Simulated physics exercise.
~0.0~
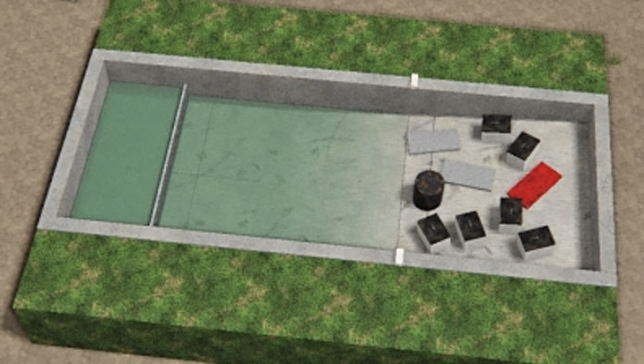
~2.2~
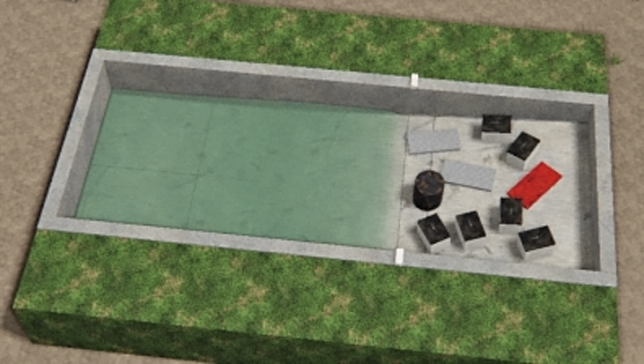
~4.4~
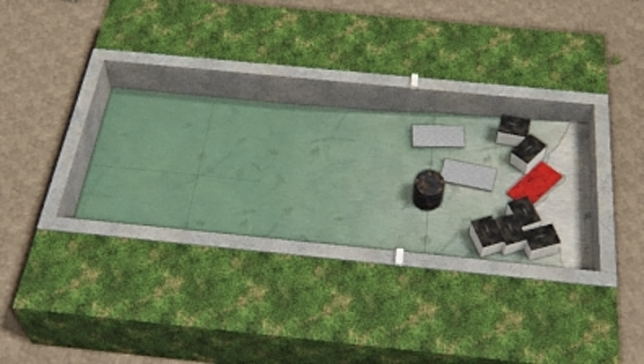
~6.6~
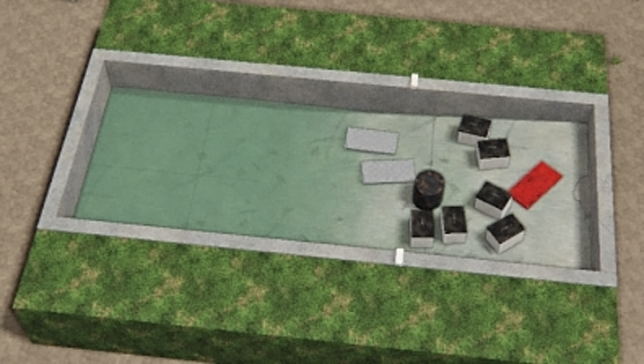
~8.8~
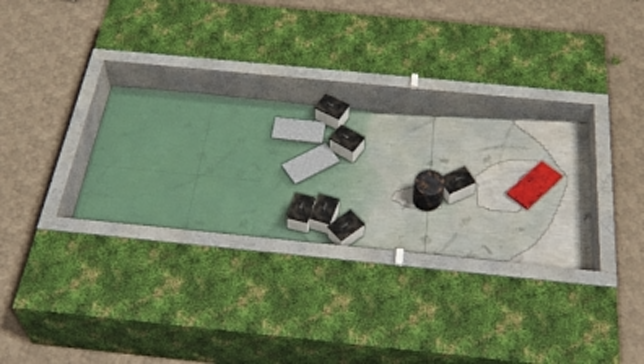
At the start, a walled concrete ramp set in grass holds green water behind a thin barrier on the left, while dark-topped chests, two grey floats, a red float and a black drum sit on the dry right side. The barrier disappears, and the water spreads right up the slope, nudging several chests farther right and bunching some together. The flow then turns back, drawing the grey floats and chests left. By the end, both grey floats and most chests rest beyond the white marks in the water, while one chest sits against the drum and the red float remains on the right.
